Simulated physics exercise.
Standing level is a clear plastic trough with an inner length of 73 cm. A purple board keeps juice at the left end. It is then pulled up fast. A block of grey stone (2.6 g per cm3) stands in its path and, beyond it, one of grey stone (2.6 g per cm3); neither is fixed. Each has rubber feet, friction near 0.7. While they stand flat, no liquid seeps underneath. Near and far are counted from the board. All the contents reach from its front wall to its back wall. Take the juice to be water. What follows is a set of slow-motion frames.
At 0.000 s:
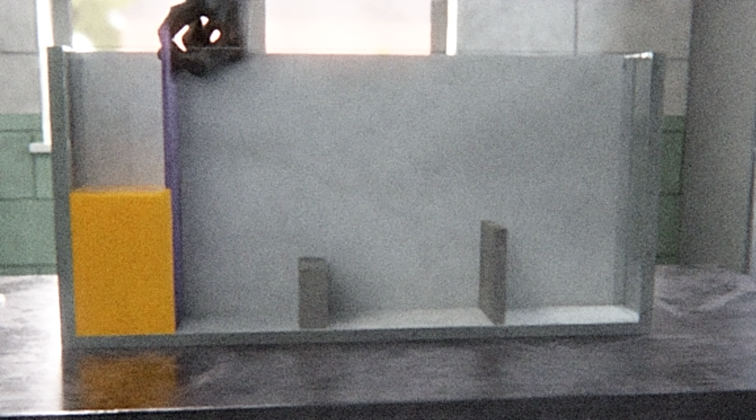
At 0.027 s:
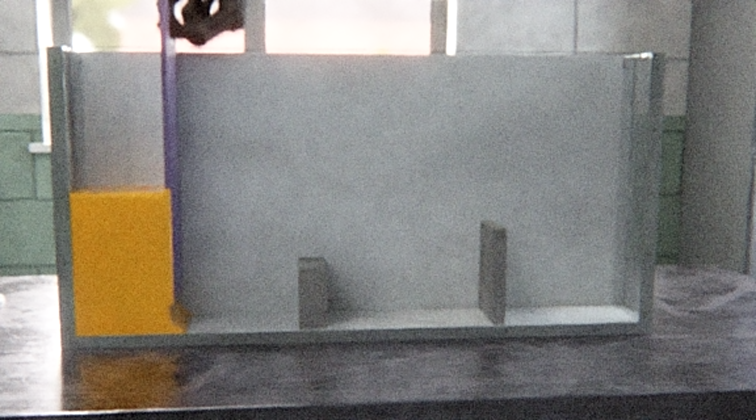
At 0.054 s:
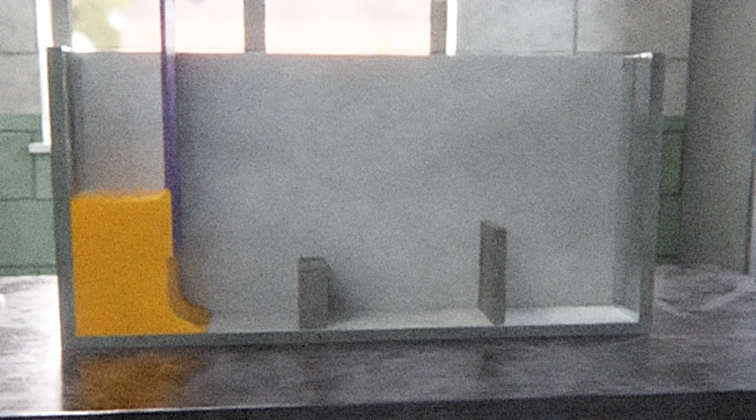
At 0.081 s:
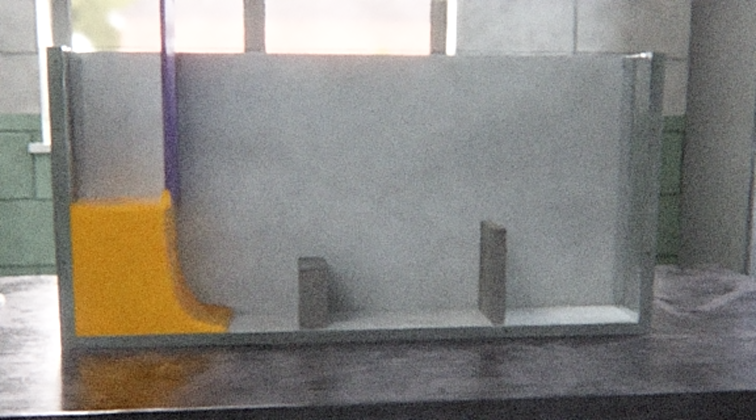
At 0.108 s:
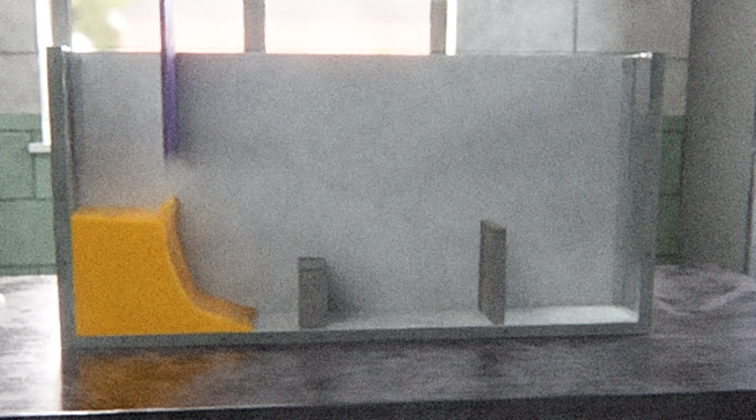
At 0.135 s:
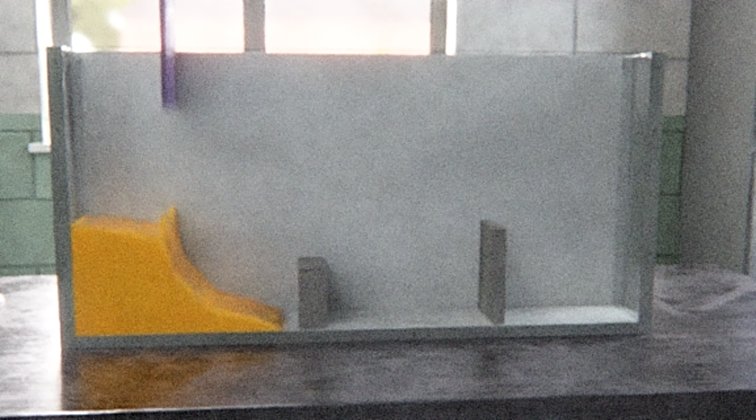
Orange juice slumps and spreads right along the trough floor as a purple board rises.
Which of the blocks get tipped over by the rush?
My prediction: The first block is overturned; the second is overturned.
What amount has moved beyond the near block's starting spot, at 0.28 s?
Roughly 8 percent of it.
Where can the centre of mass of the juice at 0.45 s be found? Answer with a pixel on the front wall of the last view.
You'll find the balance point close to (268, 290) in the last picture.
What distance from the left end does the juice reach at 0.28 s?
About 30 cm.
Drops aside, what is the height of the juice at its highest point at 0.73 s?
About 19.5 cm.
Then, 0.28 s in, the front has run 31 cm from the left wall, the near block leans 7° and the far block is upright.
Then, 0.45 s in, the near block lies flat and the far block is upright.
Then, 0.73 s in, the near block lies flat and the far block leans 13°.
Finally, the near block lies flat and the far block lies flat; 17 per cent of the juice is past where the far block first stood.
